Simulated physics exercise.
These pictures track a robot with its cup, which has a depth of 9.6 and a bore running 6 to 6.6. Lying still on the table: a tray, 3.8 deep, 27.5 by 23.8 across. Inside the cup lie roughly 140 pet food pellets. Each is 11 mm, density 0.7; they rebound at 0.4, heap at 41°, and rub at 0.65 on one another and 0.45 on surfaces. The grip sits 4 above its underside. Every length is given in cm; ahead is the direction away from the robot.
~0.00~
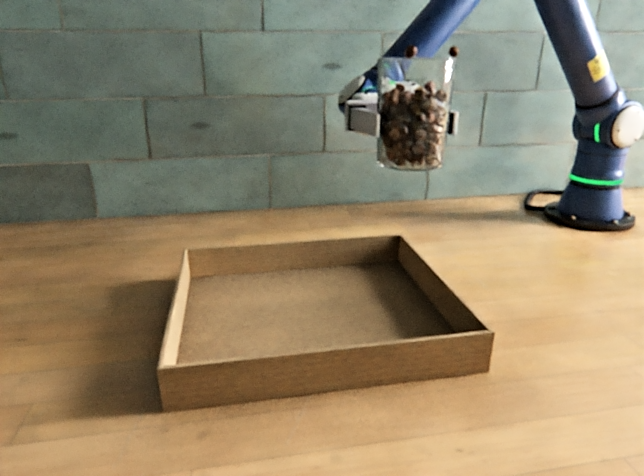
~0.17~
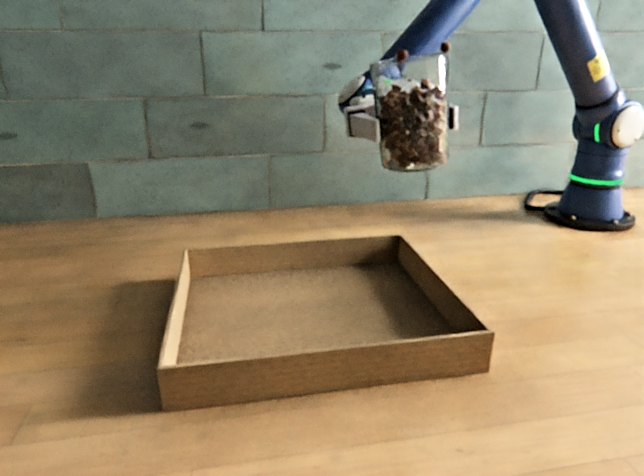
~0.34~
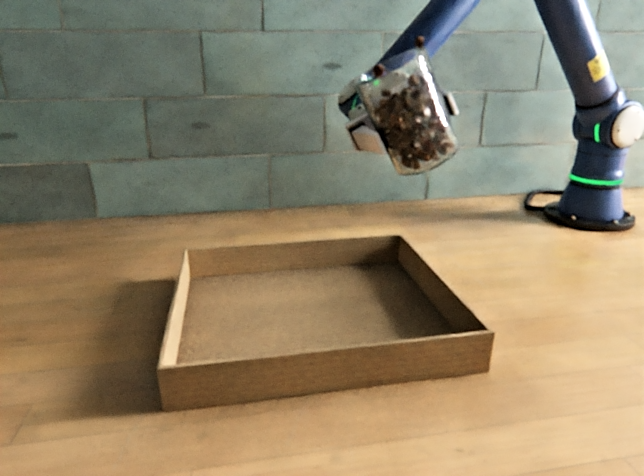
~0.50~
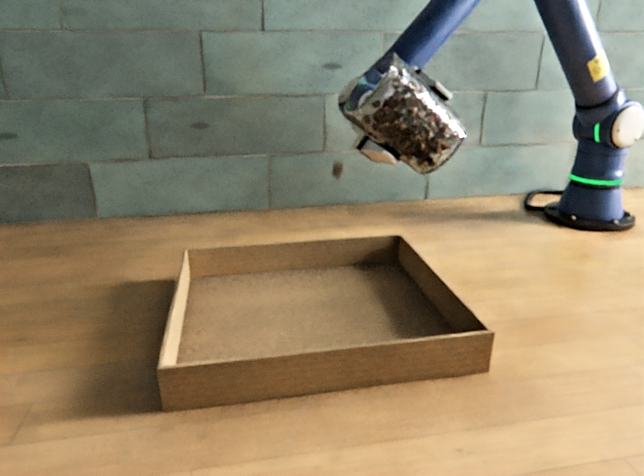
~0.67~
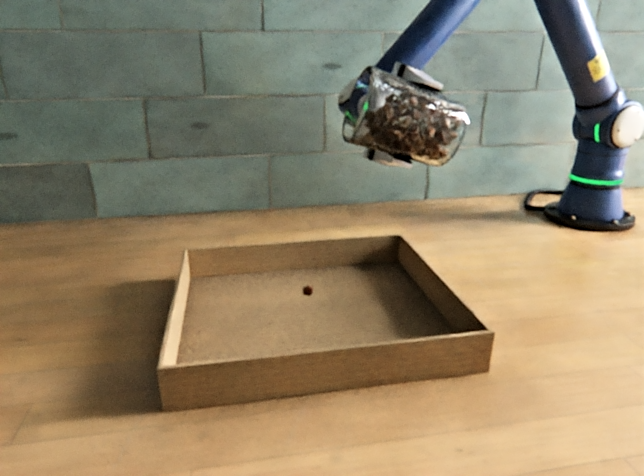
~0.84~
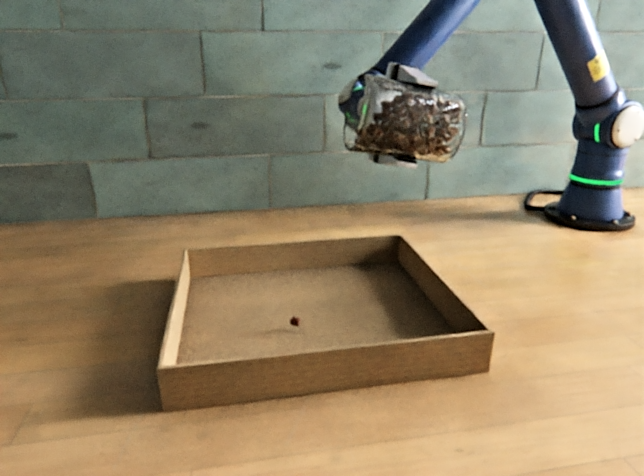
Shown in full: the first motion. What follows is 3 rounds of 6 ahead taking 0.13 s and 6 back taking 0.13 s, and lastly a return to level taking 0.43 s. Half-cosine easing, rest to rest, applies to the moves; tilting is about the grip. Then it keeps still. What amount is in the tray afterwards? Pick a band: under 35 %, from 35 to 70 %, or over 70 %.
Over 70 %.
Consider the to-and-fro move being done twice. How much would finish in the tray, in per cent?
About 65 %.
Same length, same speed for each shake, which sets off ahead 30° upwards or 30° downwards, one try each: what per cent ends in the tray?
I'd say close to 85 percent for the first and close to 30 percent for the second.
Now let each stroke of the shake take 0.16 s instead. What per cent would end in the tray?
I'd expect close to 55 in a hundred.
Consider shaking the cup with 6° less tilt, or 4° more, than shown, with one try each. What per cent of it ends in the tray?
First try near 60 %, second near 90 %.
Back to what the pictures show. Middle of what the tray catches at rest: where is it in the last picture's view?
Around pixel (276, 314).
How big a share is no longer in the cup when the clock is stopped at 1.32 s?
Roughly 50 per cent by then.
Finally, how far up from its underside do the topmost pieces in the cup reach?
3.0 cm.
After 1.32 s, tilted 79° forward, highest piece 21 above the table; 70 in the cup, 57 in the tray, 15 in flight or on a rim.
After 1.81 s, tilted 47° forward, highest piece 23 above the table; 110 in the tray, 31 in the cup, 1 on the table or floor.
After 2.25 s, level, highest piece 19 above the table; 110 in the tray, 31 in the cup, 1 on the table or floor.
After 3.30 s, level, highest piece 19 above the table; 110 in the tray, 31 in the cup, 1 on the table or floor.
At rest, 110 in the tray, 31 in the cup, 1 on the table or floor. That is 77 % in the tray.
